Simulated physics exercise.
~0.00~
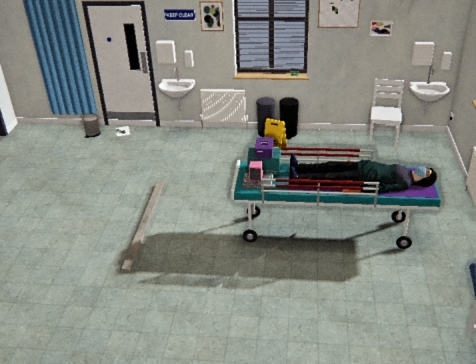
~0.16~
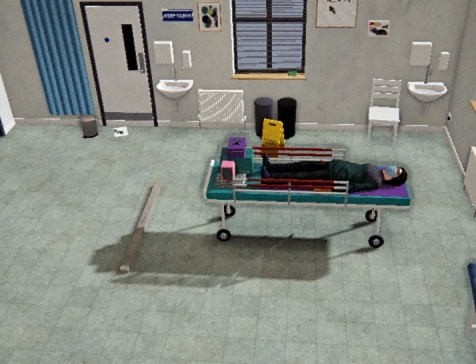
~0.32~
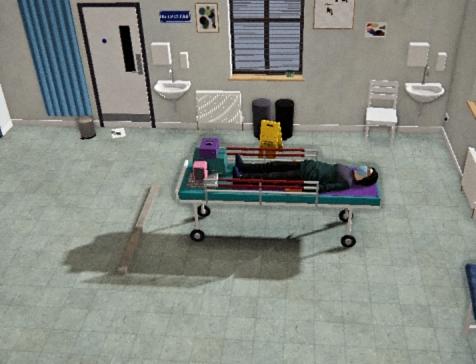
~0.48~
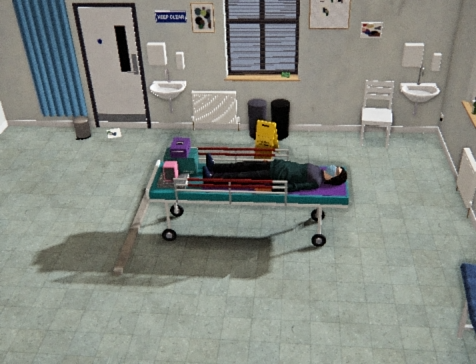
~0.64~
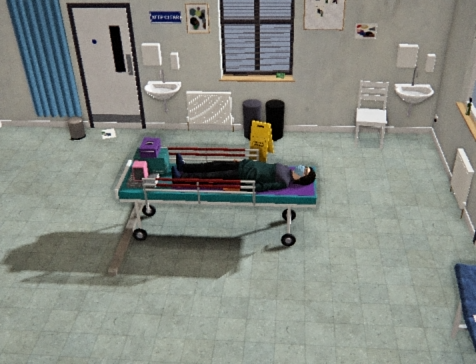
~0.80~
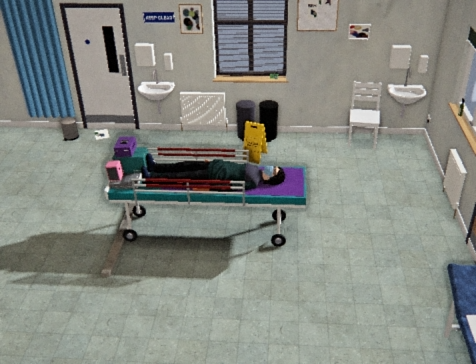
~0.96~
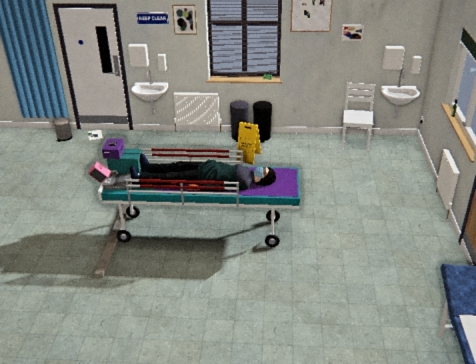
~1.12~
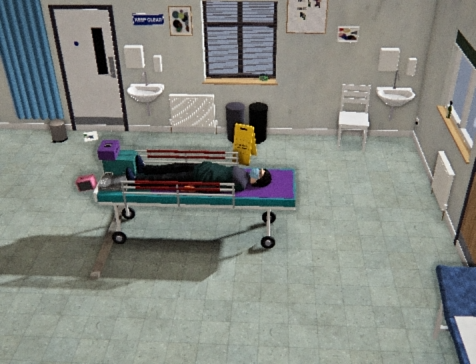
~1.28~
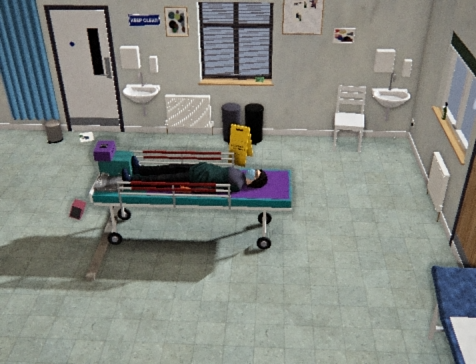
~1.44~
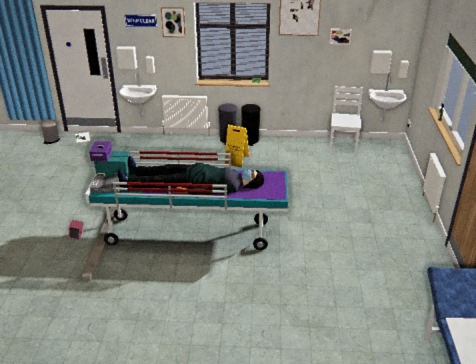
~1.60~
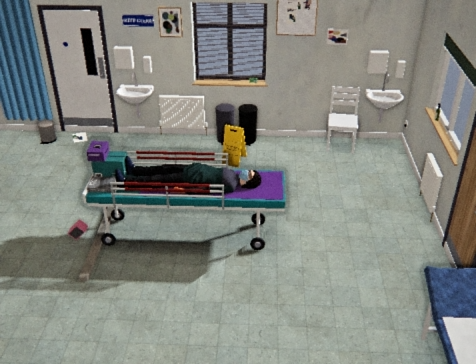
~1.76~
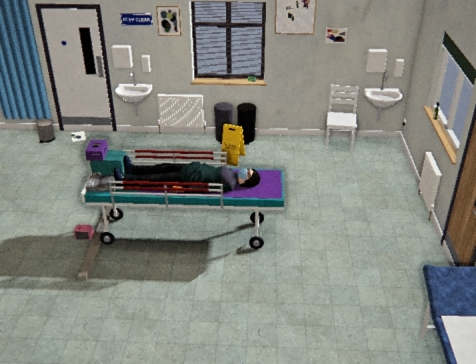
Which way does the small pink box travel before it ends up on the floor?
It travels to the left, riding along with the gurney and then going over its left end.
